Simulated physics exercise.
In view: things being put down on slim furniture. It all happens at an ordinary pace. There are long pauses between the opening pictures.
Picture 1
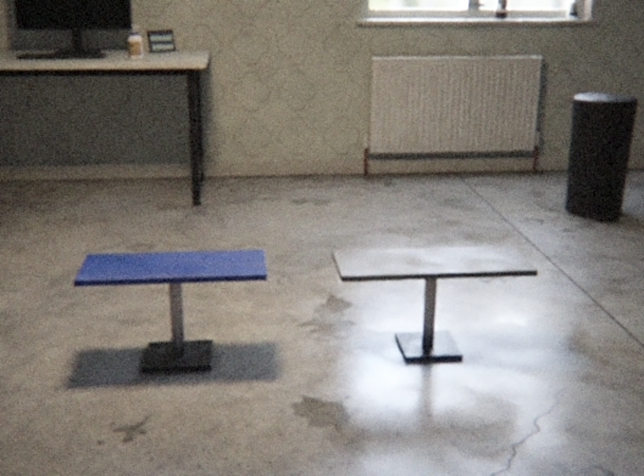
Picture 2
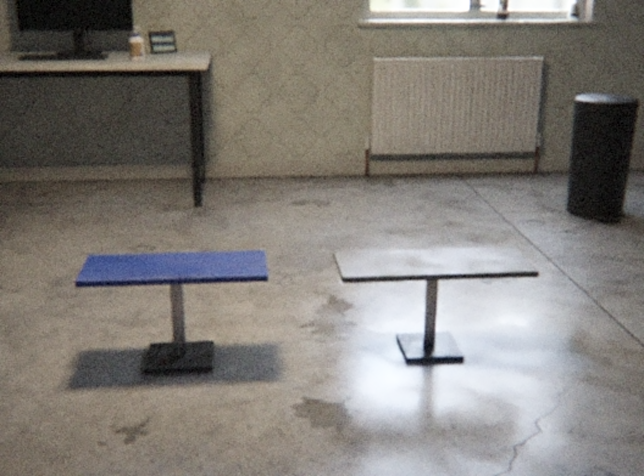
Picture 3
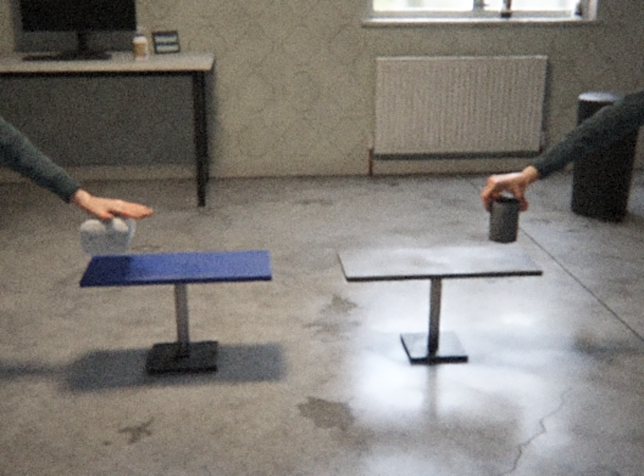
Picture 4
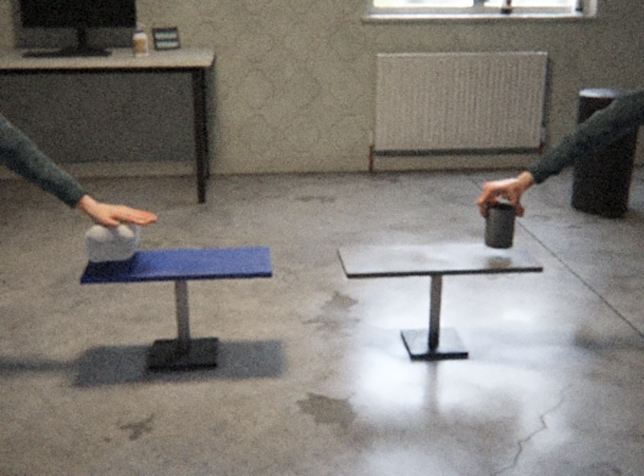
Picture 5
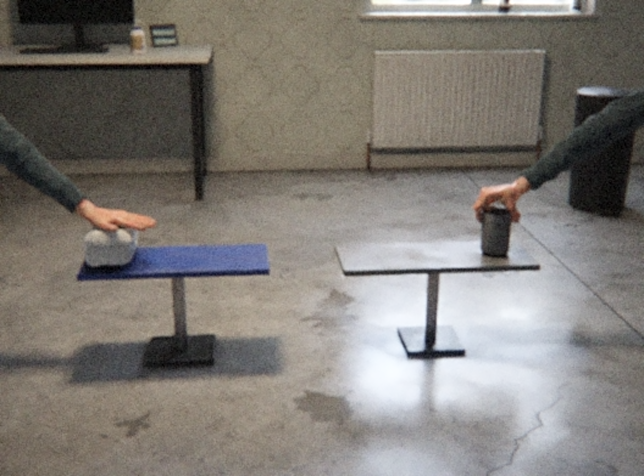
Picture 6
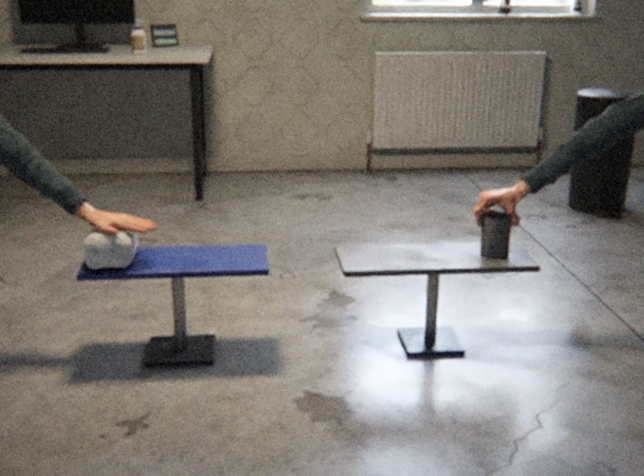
At first, a blue side table and a grey one stand empty, side by side on a concrete floor. Then a hand from each side brings in an object, lowering a pale cushion onto the blue table and a dark beaker onto the grey one, and both hands stay on them.
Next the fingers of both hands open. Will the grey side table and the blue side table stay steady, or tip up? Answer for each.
As it turns out, the grey side table stays flat on its feet and the blue side table stays flat on its feet.
Then, 0.60 s past the last view, grey side table at rest near (434, 259); blue side table at rest near (177, 262).
Finally, the grey side table keeps steady, near (434, 259); the blue side table keeps steady, near (177, 262).
